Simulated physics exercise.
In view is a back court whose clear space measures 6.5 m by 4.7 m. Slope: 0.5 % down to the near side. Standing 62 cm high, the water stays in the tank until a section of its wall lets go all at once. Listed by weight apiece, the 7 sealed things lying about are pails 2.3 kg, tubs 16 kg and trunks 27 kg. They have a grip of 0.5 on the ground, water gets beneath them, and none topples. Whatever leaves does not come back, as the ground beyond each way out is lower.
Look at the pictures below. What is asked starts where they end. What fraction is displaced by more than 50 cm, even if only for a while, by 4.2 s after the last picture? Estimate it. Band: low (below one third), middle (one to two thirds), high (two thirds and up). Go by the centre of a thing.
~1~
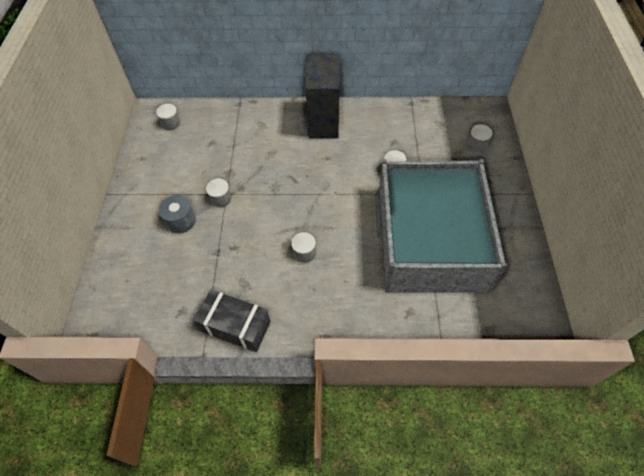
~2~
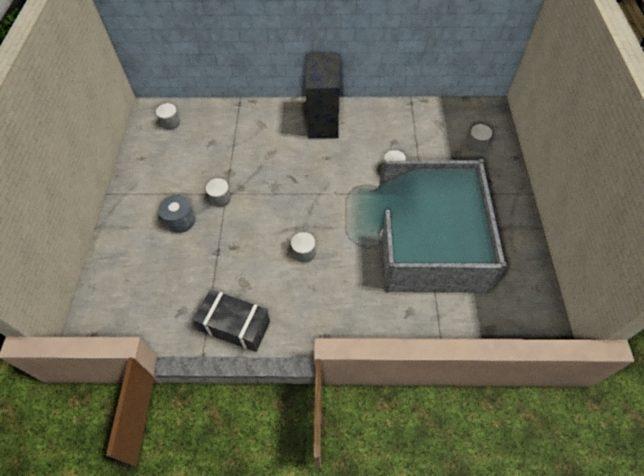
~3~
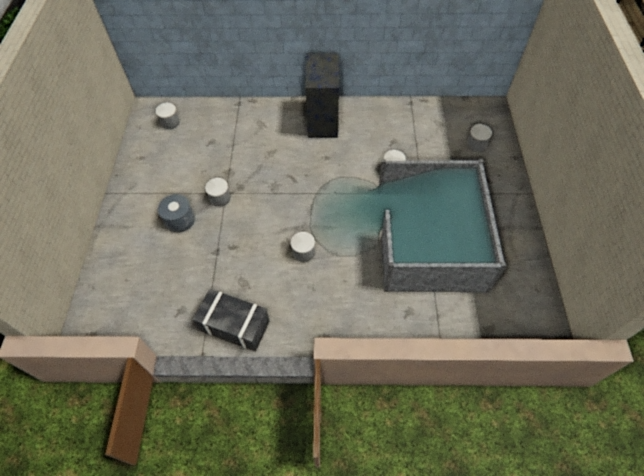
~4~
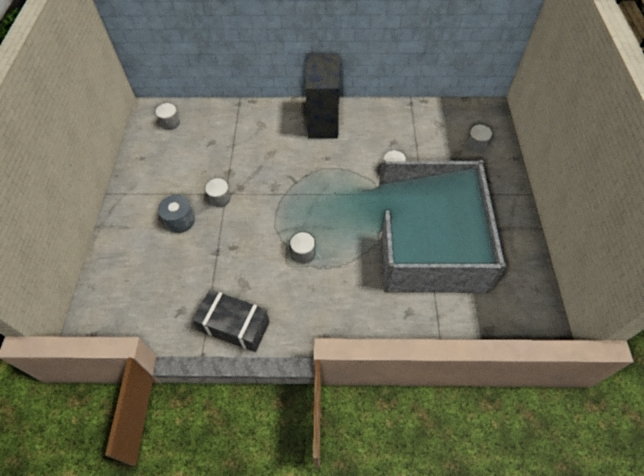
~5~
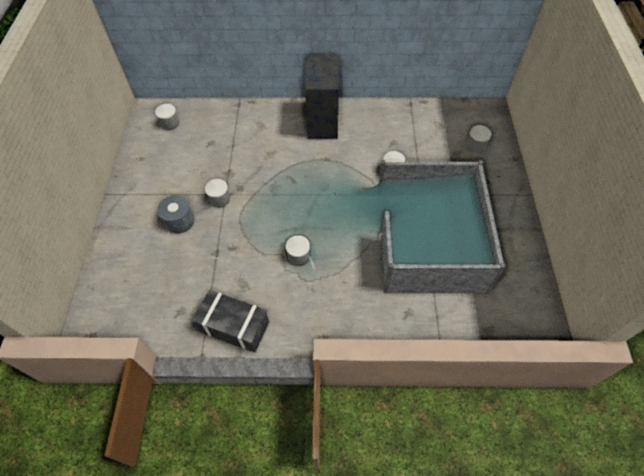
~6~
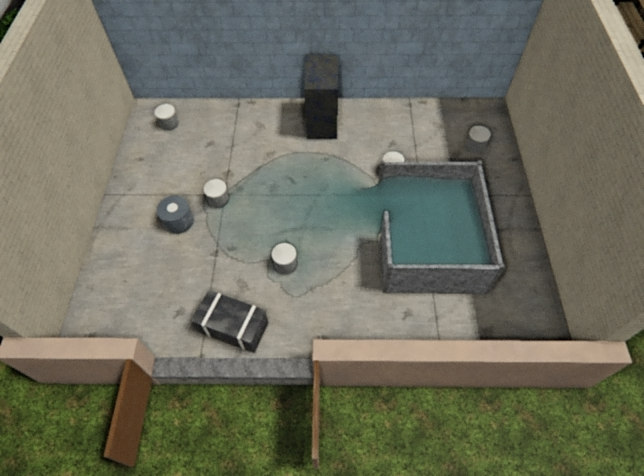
Middle.
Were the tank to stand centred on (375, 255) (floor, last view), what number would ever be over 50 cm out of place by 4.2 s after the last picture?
The answer would then be 4.
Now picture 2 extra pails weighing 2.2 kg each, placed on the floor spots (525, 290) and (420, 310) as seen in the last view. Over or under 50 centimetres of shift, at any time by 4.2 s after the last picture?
Outcome: Stays within first, stays within second.
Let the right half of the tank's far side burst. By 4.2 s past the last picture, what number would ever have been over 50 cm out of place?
The count would be 2.
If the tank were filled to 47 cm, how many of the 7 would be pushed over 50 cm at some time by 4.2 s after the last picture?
In that case 3 of them.
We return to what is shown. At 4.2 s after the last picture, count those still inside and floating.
At that moment 4.
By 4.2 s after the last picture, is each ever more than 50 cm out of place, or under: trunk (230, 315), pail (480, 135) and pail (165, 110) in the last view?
The first is inside the limit, the second inside the limit, and the third beyond the limit.
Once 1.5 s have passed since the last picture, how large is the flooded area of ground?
Near 19 m2 in all.
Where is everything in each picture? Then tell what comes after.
The first frame shows a pail at (303, 242) rests on the ground; a pail at (217, 187), on the bottom; 2.1 m2 under water; 0 of 7 have shifted.
The second frame shows a pail at (303, 242) rests on the ground; a pail at (217, 187), on the bottom; water covers 2.6 m2; 0 of 7 have shifted.
The third frame shows a pail at (303, 242), on the bottom; a pail at (217, 187) rests on the ground; water covers 3.2 m2; 0 of 7 have shifted.
The fourth frame shows a pail at (302, 243), on the bottom; a pail at (217, 187), on the bottom; water covers 4.1 m2; 0 of 7 have shifted.
The fifth frame shows a pail at (298, 246), on the bottom, 7 cm from its start; a pail at (216, 188), on the bottom; 5.1 m2 under water; 1 of 7 have shifted.
The sixth frame shows a pail at (284, 253), on the bottom, 29 cm from its start; a pail at (215, 188) rests on the ground; 6.3 m2 under water; 1 of 7 have shifted.
Then, 0.4 s after the last picture 2 of 7 are over 50 cm from their spots; 0 afloat.
Then, 1.5 s after the last picture 4 of 7 are over 50 cm from their spots; 3 afloat.
Then, 2.8 s after the last picture 3 of 7 are over 50 cm from their spots; 3 afloat.
Then, 4.2 s after the last picture 4 of 7 are over 50 cm from their spots, and 4 have been at some point; 4 afloat.
